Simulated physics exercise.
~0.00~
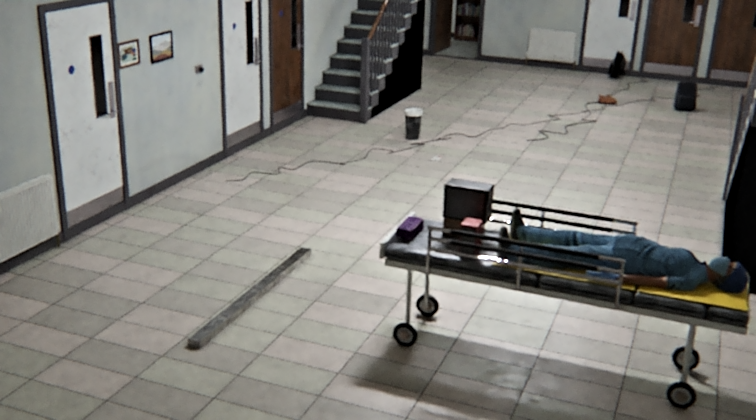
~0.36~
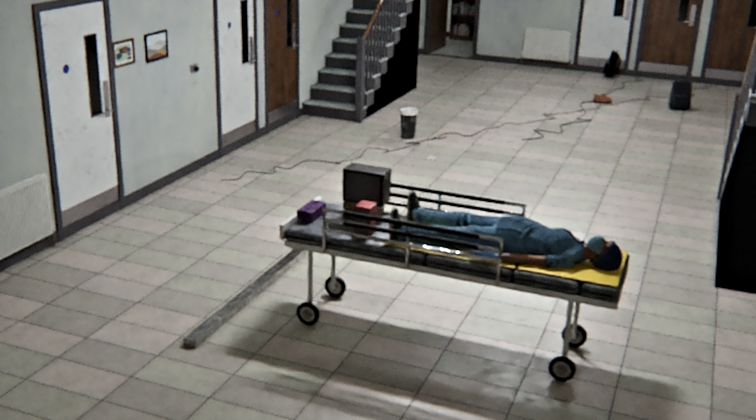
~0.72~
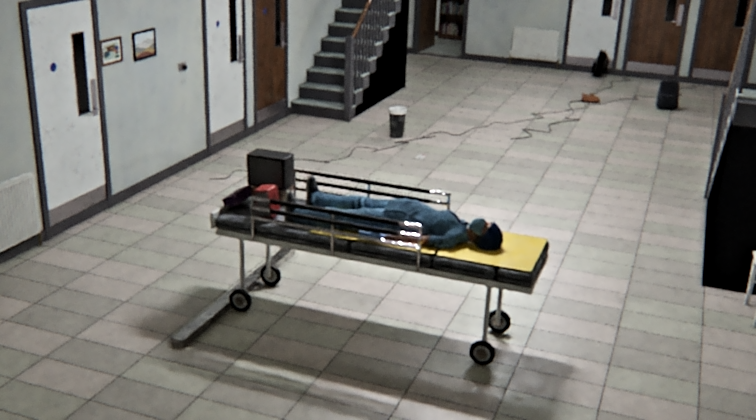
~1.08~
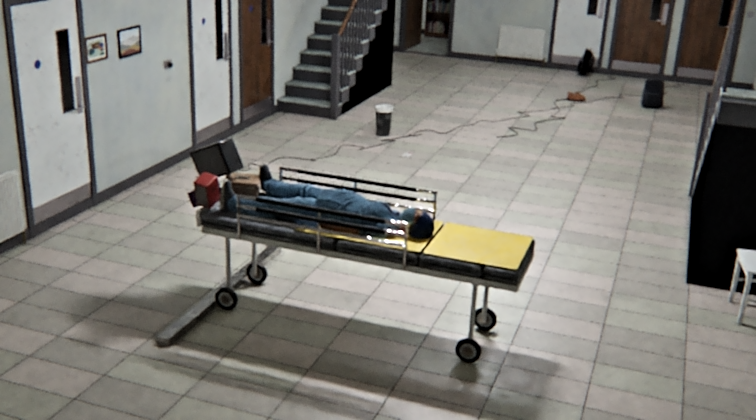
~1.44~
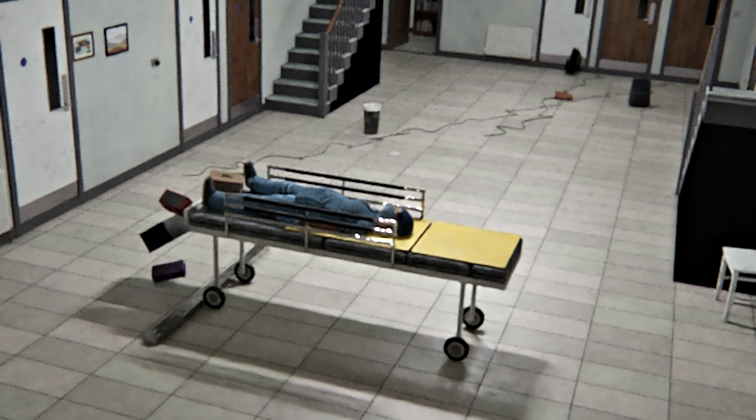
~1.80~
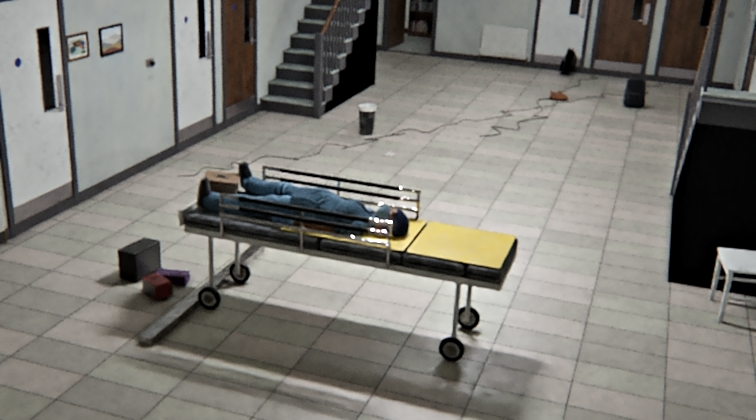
Hospital hall with a trolley rolling left and halting, its sleeper sliding but staying aboard as monitor, red and purple boxes drop.
